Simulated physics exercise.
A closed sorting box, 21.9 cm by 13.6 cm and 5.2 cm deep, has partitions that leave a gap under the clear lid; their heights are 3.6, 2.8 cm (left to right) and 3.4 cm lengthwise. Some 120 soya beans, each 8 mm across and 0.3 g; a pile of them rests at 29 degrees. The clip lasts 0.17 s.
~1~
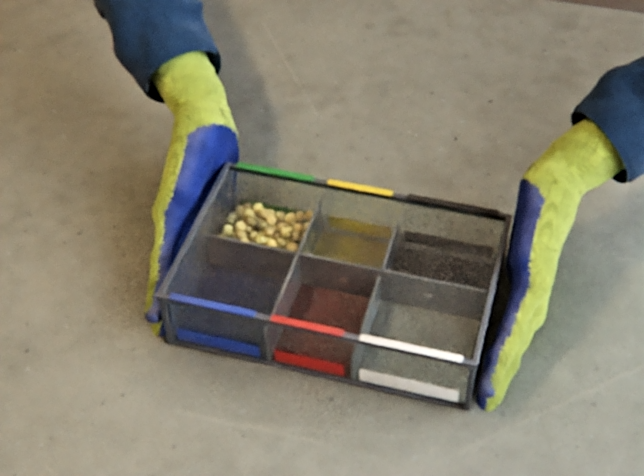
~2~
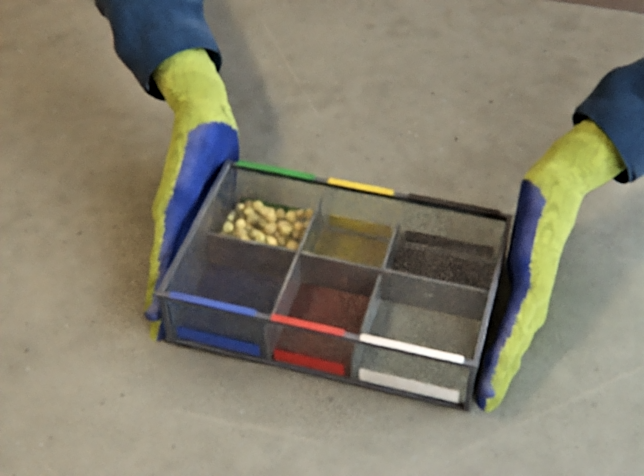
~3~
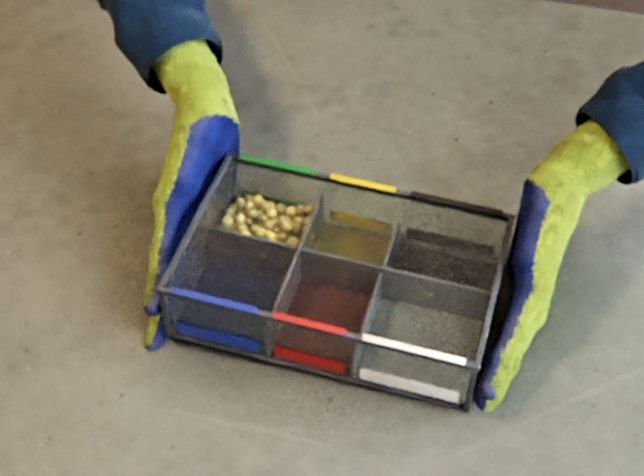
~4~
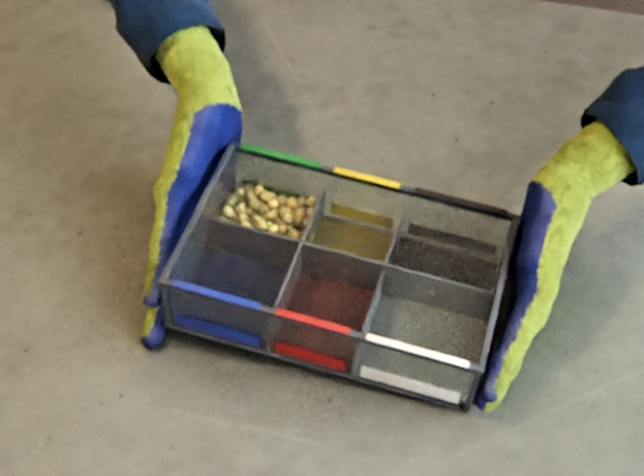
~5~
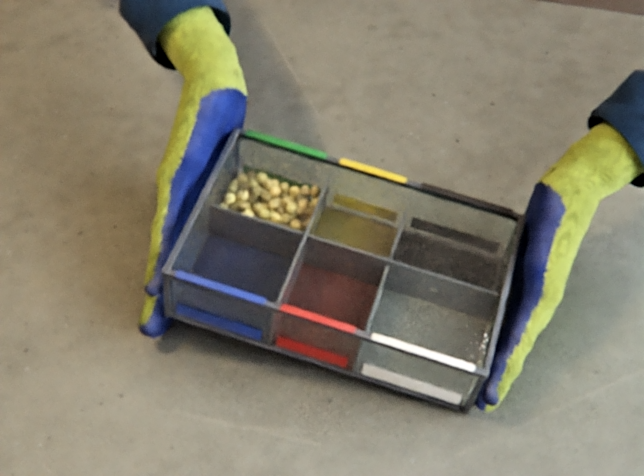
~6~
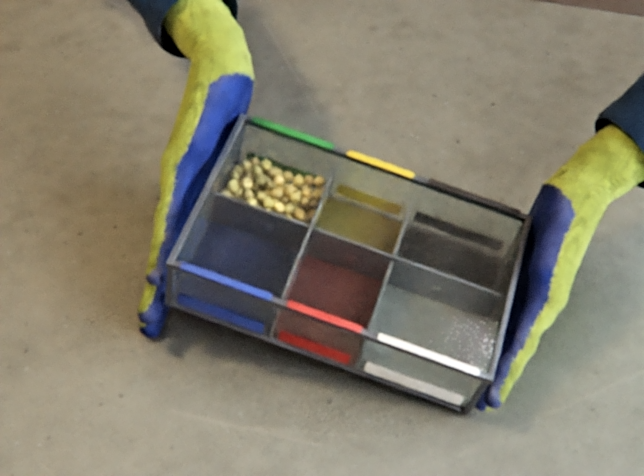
Gloved hands slowly tilt a clear divided box, its beans staying in the green-marked back-left compartment.
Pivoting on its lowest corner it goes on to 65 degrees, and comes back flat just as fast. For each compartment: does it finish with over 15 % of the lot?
Red: Under, blue: Under, green: Over, yellow: Under, white: Under, black: Under.
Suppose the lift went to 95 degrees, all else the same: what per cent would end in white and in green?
In that case white 25; green 65.
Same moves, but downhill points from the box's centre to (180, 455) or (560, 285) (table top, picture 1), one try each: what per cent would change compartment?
About 15 and 15 per cent.
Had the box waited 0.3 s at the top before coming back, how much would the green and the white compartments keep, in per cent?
Green 85; white 10.
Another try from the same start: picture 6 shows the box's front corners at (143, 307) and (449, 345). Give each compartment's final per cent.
Red 0; blue 10; green 90; yellow 0; white 0; black 0.
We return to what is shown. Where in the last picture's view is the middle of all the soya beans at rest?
Around (291, 257).
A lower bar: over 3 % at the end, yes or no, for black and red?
Black no, red yes.
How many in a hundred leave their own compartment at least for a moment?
Roughly 20 per cent.
Then, 0.51 s after the last picture, tilt 65 degrees; green 95 %.
Then, 0.86 s after the last picture, tilt 27 degrees; red 10 %, green 80 %, yellow 10 %, white 5 %.
Then, 1.30 s after the last picture, tilt 0 degrees; red 10 %, green 80 %, yellow 10 %, white 5 %.
In the end, red 10 %, blue 0 %, green 80 %, yellow 10 %, white 5 %, black 0 %.
